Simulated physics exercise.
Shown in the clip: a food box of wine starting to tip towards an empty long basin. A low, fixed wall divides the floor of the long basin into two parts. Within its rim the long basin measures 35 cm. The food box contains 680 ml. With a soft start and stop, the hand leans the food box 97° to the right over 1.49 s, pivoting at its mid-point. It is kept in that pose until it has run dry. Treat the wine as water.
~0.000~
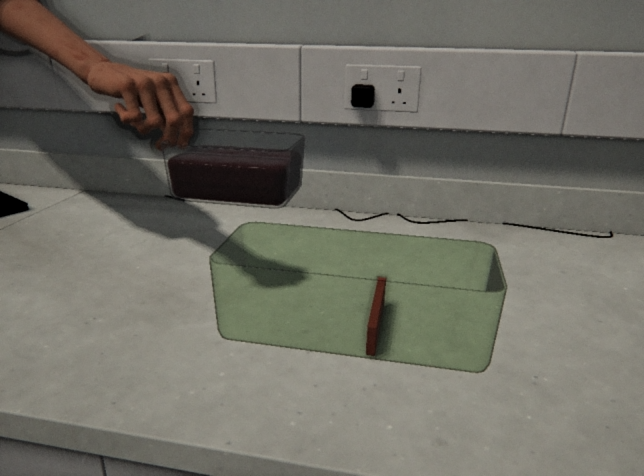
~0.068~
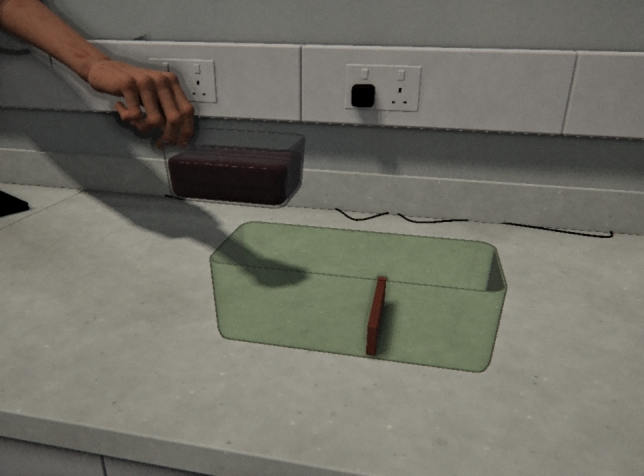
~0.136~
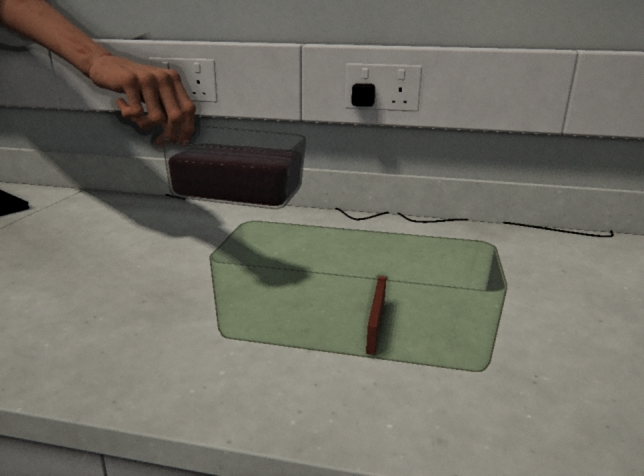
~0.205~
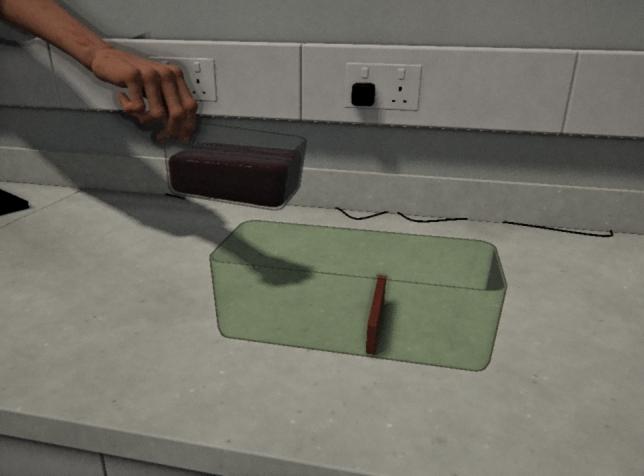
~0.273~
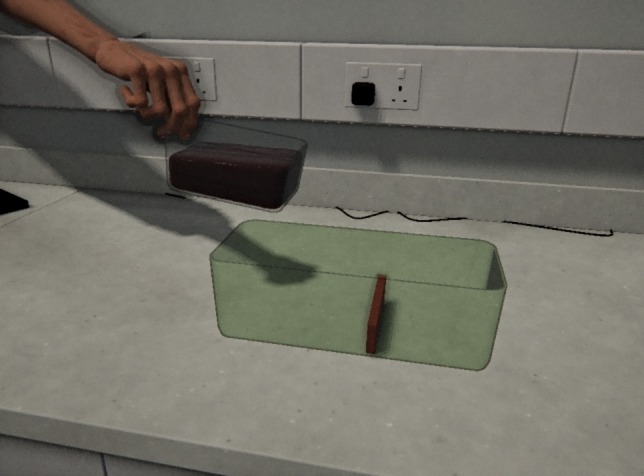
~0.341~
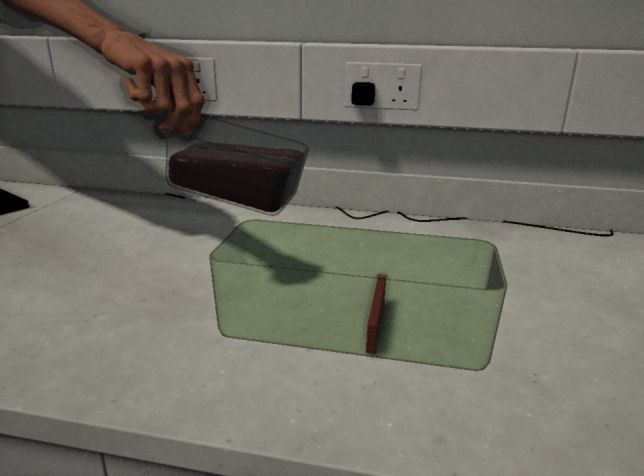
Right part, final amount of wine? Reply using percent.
2 per cent.
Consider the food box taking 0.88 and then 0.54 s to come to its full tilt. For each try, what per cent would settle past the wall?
About 5 %, then about 10 %.
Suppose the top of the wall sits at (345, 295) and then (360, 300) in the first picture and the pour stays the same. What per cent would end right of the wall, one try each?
One try each: Around 40 percent and then around 15 percent.
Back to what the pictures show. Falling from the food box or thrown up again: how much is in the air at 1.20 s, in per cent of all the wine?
Close to 4 %.
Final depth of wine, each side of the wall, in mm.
On the left it stands about 24 mm, on the right about 0 mm.
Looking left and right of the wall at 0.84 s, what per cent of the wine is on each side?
Lab note: Left near 22, right near 0.
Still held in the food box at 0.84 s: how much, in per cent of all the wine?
About 50 percent.
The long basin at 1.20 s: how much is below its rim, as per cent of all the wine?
Roughly 84 percent of it.
After 0.84 s the tilt is 58° and 50 per cent is still to pour, 23 is left of the wall and 0 right of it.
After 1.20 s the tilt is 88° and 12 per cent is still to pour, 81 is left of the wall and 2 right of it.
After 1.58 s the tilt is 97° and 2 per cent is still to pour, 95 is left of the wall and 3 right of it.
After 1.99 s the tilt is 97° and 0 per cent is still to pour, 97 is left of the wall and 3 right of it.
In the end 97 per cent lies left of the wall, 2 right of it and 0 outside.
